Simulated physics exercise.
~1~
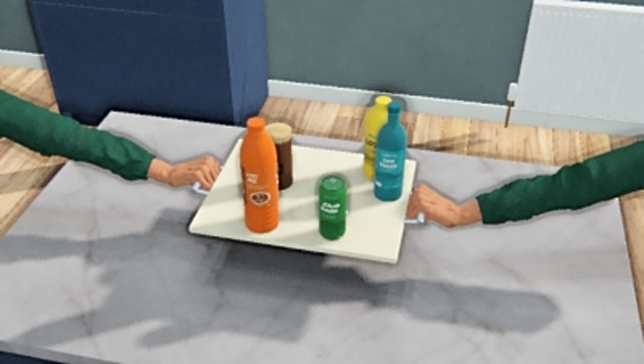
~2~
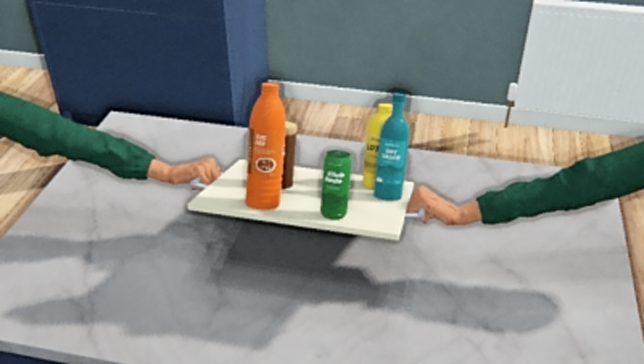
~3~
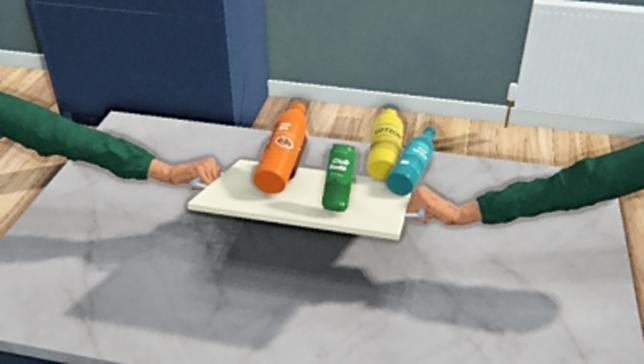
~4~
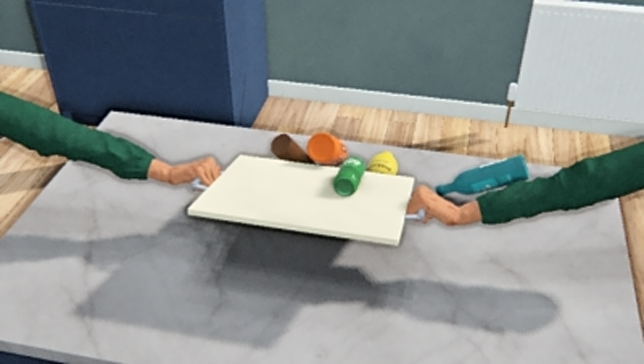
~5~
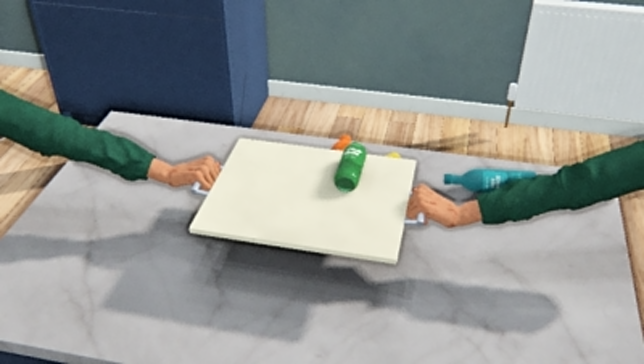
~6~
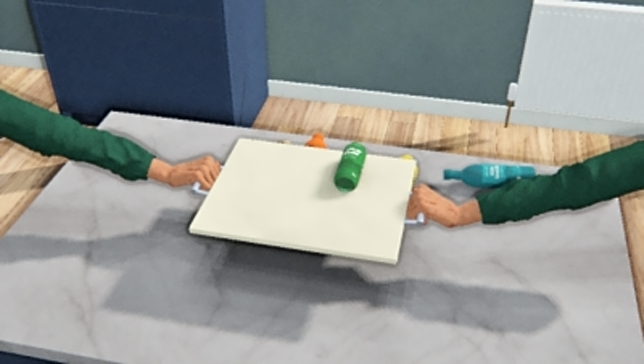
At first, two hands in green sleeves hold a flat, cream-coloured tray above a marble-topped table, with an orange bottle, a brown jar, a green can, a yellow bottle and a turquoise bottle standing on it. The hands tip the tray so its far edge dips, and everything on it starts to lean away. The bottles and the jar topple and slide off the far side, while the green can falls over near that edge. The hands then bring the tray back up. At the end, only the green can remains on it, lying on its side, with the turquoise bottle lying beyond to the right.
